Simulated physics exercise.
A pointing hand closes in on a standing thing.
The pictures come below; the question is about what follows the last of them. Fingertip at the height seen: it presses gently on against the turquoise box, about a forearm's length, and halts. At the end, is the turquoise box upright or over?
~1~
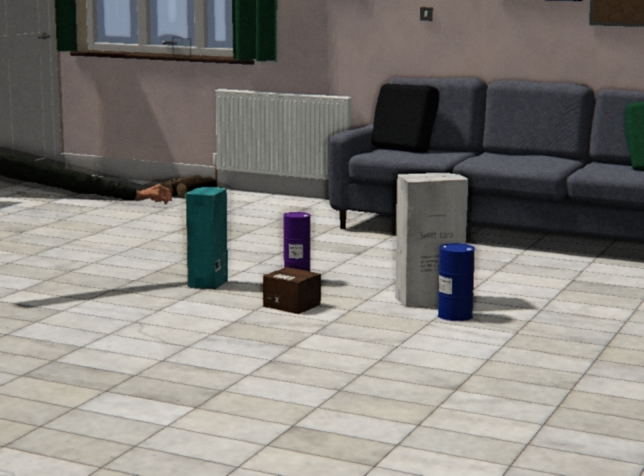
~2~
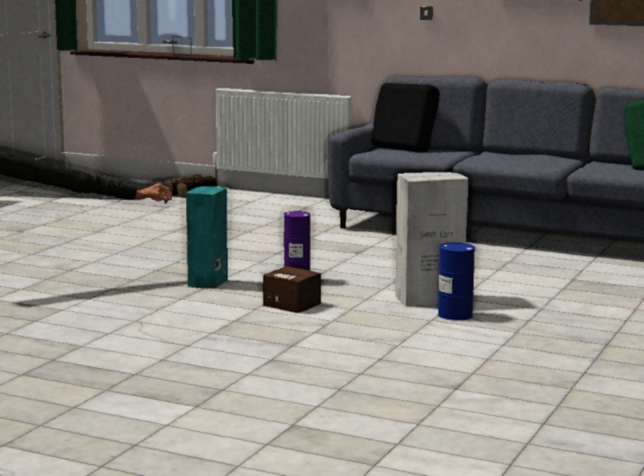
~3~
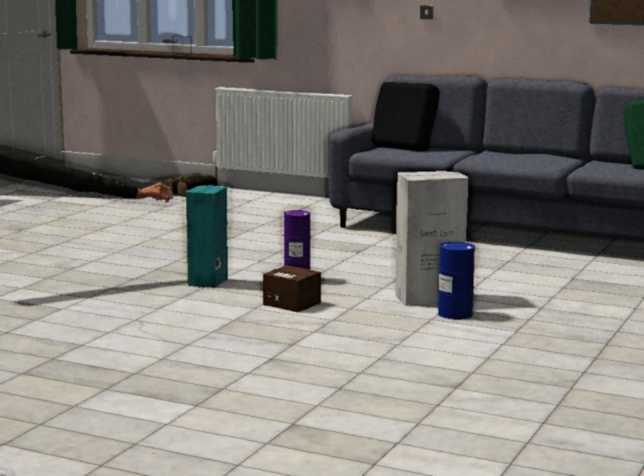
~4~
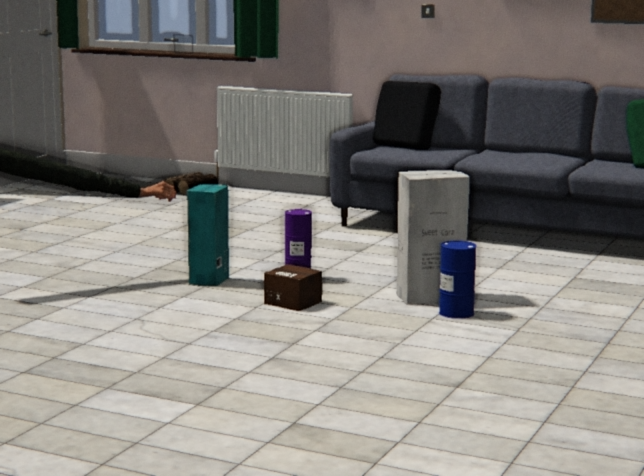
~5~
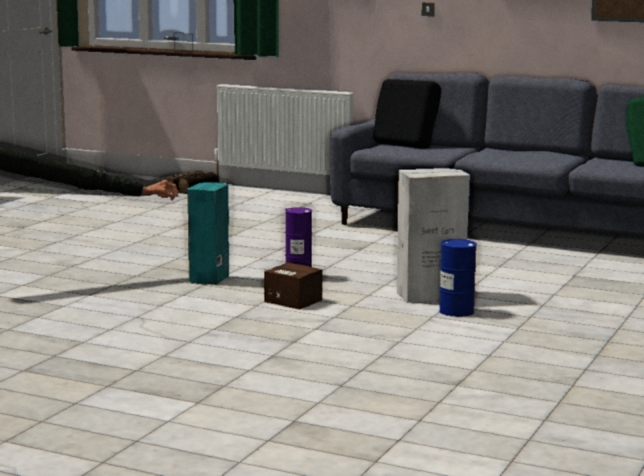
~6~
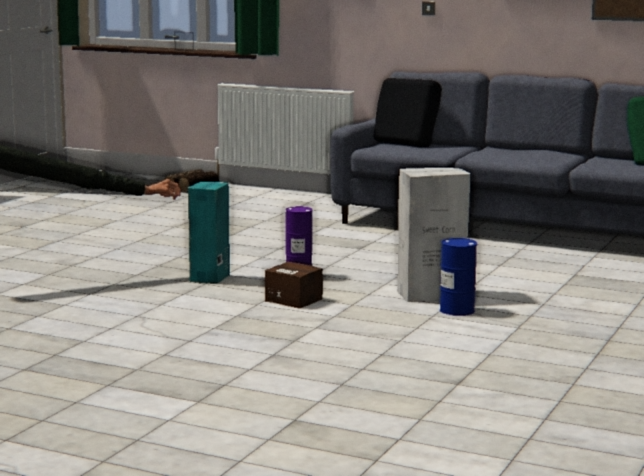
It keels over.
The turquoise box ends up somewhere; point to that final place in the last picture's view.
Roughly (277, 270).
Then, 0.80 s later than the last frame, turquoise box tilted by 9° near (216, 231).
Then, 1.50 s later than the last frame, turquoise box tilted by 40° near (242, 236).
Then, 1.70 s later than the last frame, turquoise box on its side near (267, 263).
Then, 1.80 s later than the last frame, turquoise box on its side near (274, 266).
When it is over, lying over on the floor, turquoise box. End places, in pixels of the last picture, turquoise box near (277, 270).
